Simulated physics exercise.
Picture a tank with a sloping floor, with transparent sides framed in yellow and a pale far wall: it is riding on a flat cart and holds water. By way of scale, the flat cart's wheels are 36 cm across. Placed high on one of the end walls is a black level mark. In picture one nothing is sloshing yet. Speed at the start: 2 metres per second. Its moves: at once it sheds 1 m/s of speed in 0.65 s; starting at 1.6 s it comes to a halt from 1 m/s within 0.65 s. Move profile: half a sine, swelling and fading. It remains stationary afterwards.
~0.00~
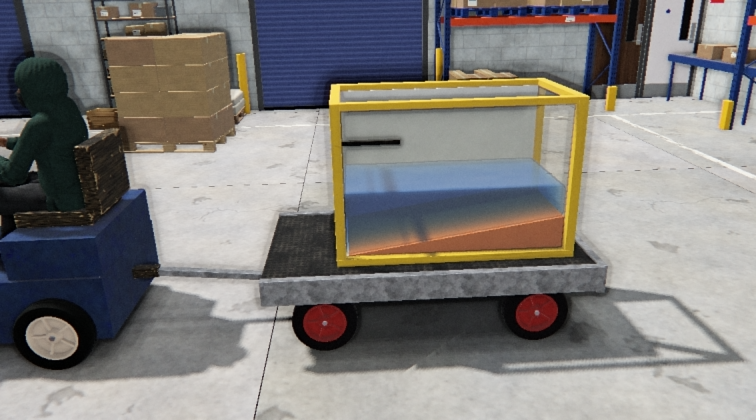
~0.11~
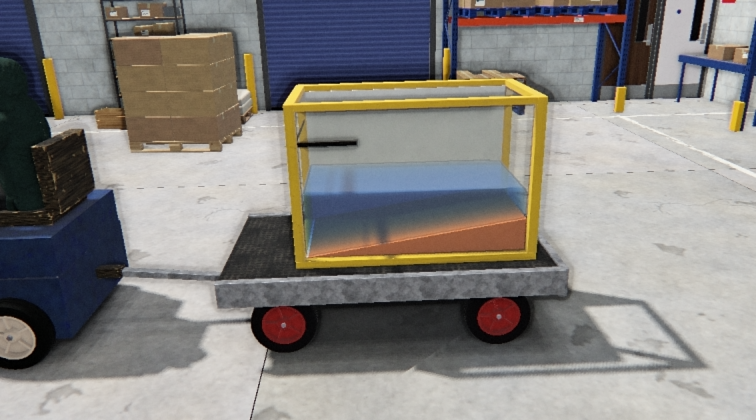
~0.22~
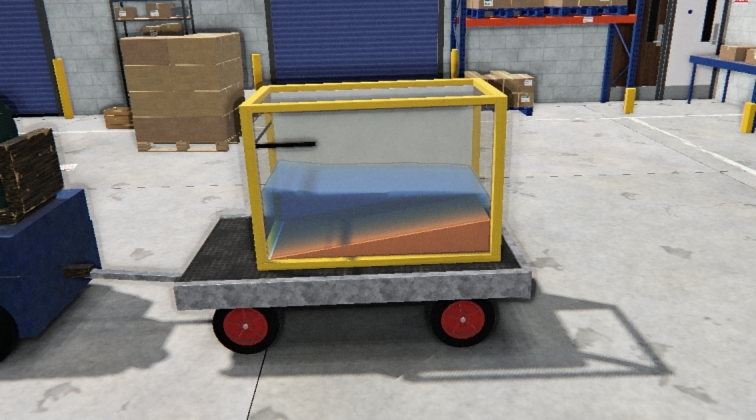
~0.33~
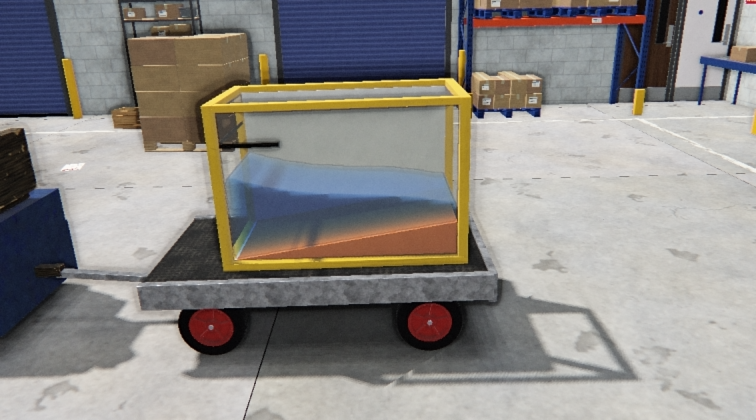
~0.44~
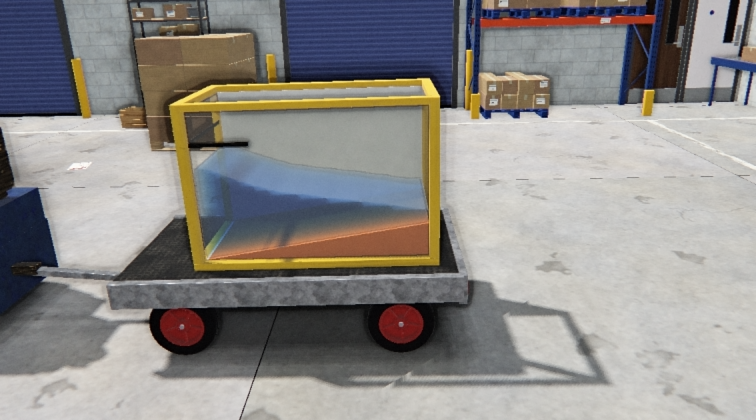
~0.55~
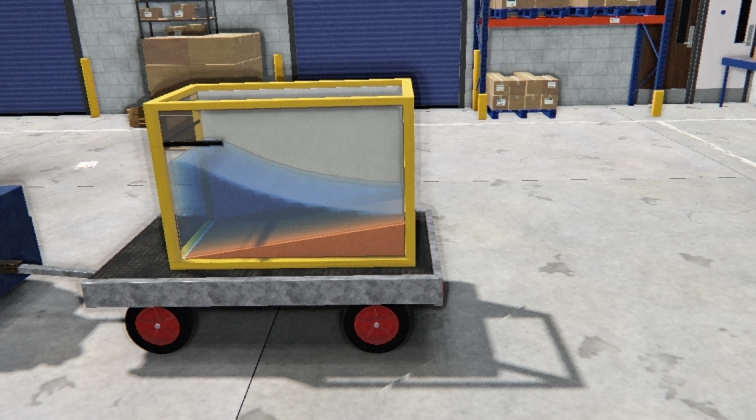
A figure in a dark green hood sits on a blue tug at the left of a warehouse, seen side-on from slightly above. Behind it, a grey flat cart with red-hubbed wheels carries a yellow-framed clear tank of blue water over a sloping orange floor. Tug and cart slide leftward, the figure leaving view, as the background shifts slightly right and the water climbs at the left.
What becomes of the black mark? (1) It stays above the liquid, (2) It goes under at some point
Option 2: It goes under at some point.
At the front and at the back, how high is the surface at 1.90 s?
Level: ~ 34 cm in front; 28 cm behind.
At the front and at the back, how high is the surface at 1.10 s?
It reads roughly 36 cm up front and 30 cm at the back.
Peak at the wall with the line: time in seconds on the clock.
2.2 s.
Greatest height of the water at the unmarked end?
Peak level: Approx. 87 cm.
By 1.10 s front 35 cm, middle 38 cm, back 29 cm above the lowest part of the floor; no loss so far.
By 1.90 s front 35 cm, middle 42 cm, back 27 cm above the lowest part of the floor; no loss so far.
By 2.75 s front 28 cm, middle 42 cm, back 24 cm above the lowest part of the floor; no loss so far.
By 5.24 s the waves are smaller; the highest at the front wall was 94 cm, at 2.25 s, against a line at 63 cm.
